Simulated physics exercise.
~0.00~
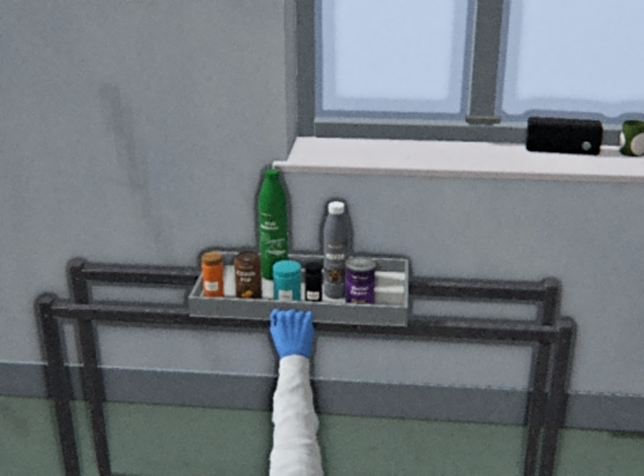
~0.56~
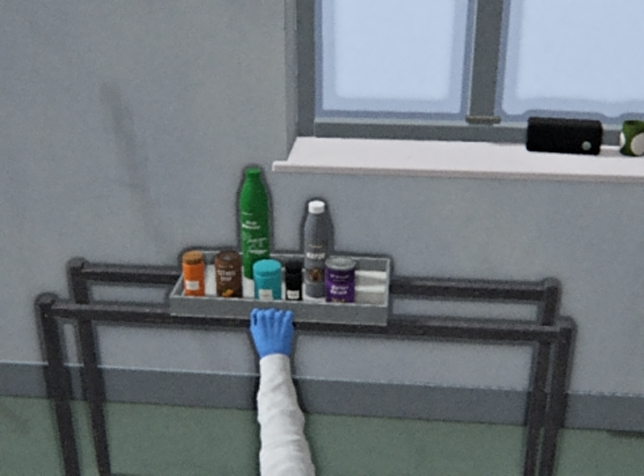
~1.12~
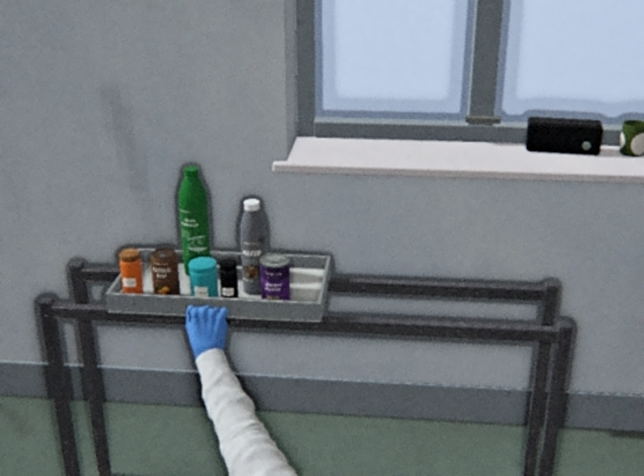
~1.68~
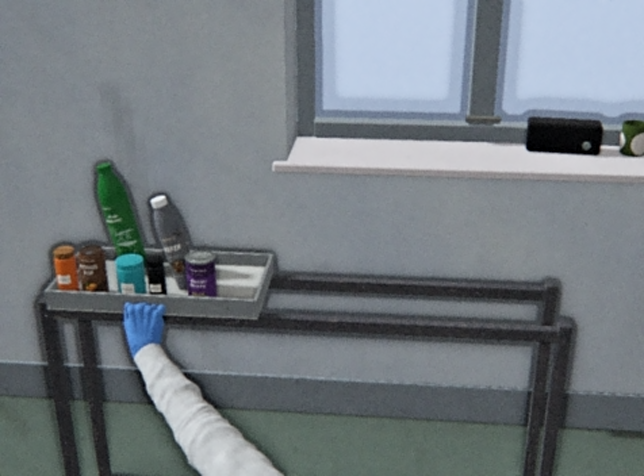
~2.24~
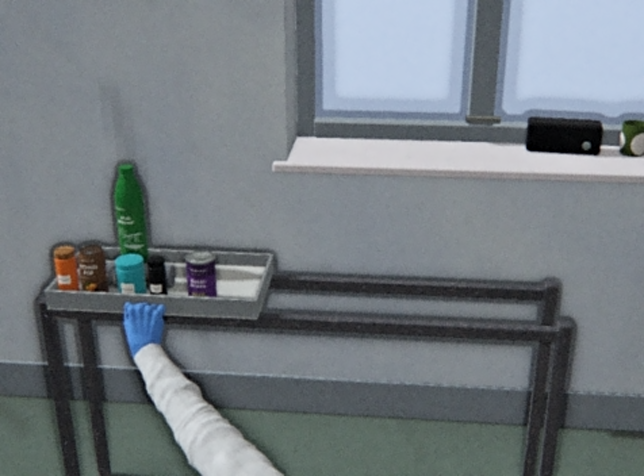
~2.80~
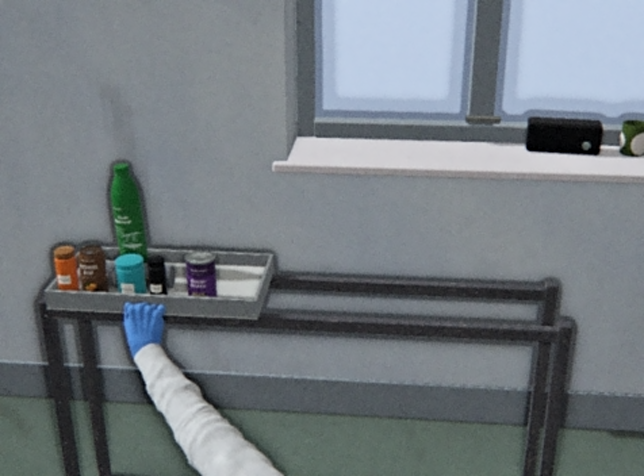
A blue-gloved hand sliding a tray of bottles and jars left along a rail frame, the grey bottle toppling as it stops.
